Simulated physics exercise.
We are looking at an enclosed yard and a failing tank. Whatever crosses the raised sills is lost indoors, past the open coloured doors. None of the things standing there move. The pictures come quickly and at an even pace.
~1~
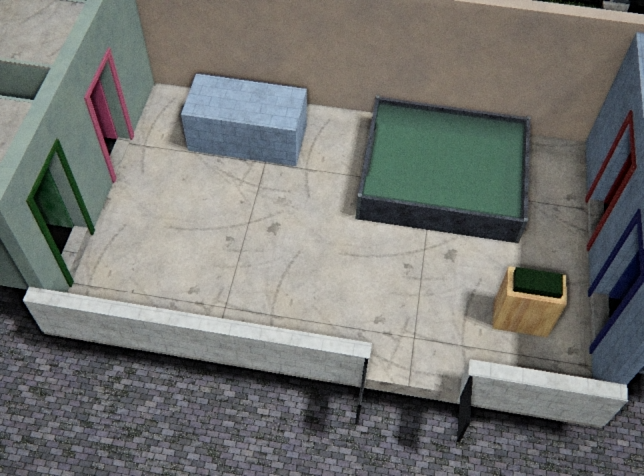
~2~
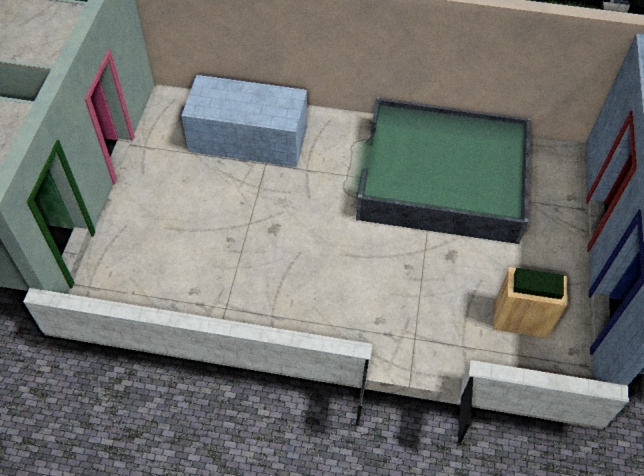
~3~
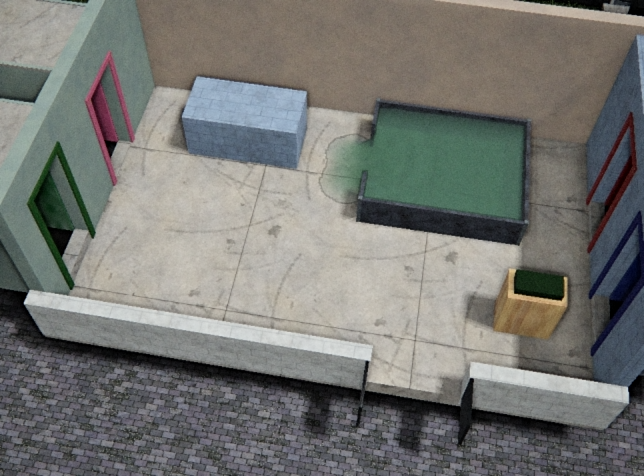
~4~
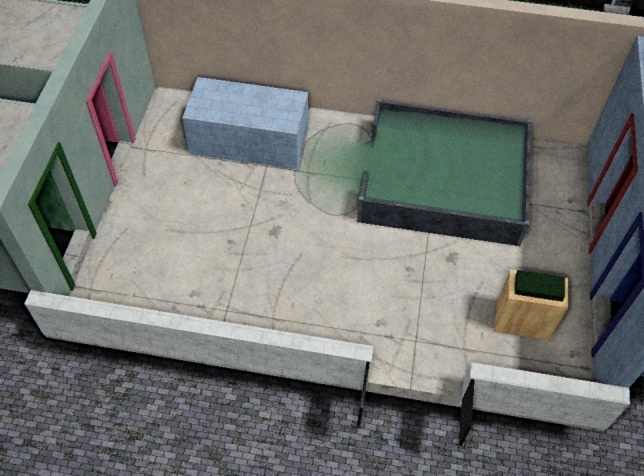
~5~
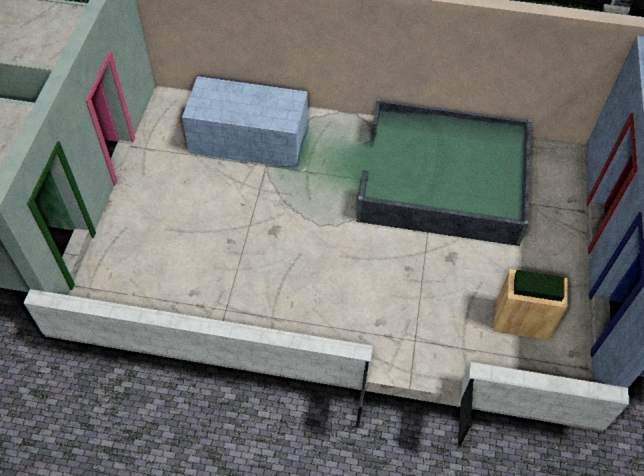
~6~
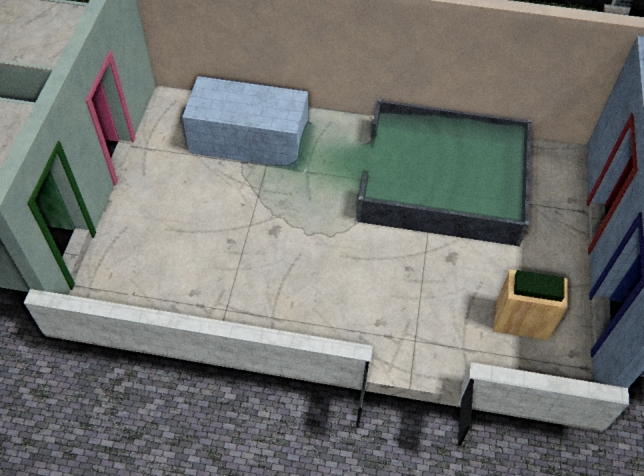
A large dark-walled tank of green water stood in a walled yard, then its left side opened and water poured out, spreading across the pale floor toward the blue block in a widening, thinning puddle.
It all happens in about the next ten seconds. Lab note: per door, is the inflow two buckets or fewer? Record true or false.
Green door true; pink door false; blue door true; red door true.
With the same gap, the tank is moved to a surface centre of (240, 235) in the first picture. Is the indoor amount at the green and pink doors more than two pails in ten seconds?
The green door exceeds it and the pink door exceeds it.
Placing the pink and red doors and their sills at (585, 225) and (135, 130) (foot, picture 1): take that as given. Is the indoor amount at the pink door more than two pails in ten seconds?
I reckon the pink door doesn't reach it.
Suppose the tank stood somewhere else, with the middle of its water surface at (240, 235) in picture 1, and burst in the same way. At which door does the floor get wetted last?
That would be the one in red.
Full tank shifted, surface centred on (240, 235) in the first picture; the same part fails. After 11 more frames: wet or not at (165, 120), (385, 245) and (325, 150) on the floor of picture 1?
Going through the three spots in turn: Gets wet, stays untouched, stays untouched.
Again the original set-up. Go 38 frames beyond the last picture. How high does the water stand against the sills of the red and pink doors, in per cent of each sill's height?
First around 20 percent, second around 180 percent.
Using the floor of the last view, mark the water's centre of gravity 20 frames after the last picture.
I'd point to (350, 186).
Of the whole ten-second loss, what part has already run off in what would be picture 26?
I'd estimate some 15 per cent.
A moment on, water covers 20 % of the floor; the green door not reached, the pink door not reached, the blue door not reached, the red door not reached.
Next, water covers 40 % of the floor; the green door not reached, the pink door under two buckets in, the blue door not reached, the red door not reached.
Then, water covers 55 % of the floor; the green door wet at the sill, nothing in, the pink door over two buckets in, the blue door not reached, the red door not reached.
Later, water covers 65 % of the floor; the green door wet at the sill, nothing in, the pink door over two buckets in, the blue door not reached, the red door wet at the sill, nothing in.
In the end, water covers 95 % of the floor; the green door wet at the sill, nothing in, the pink door far over two buckets in, the blue door wet at the sill, nothing in, the red door wet at the sill, nothing in.
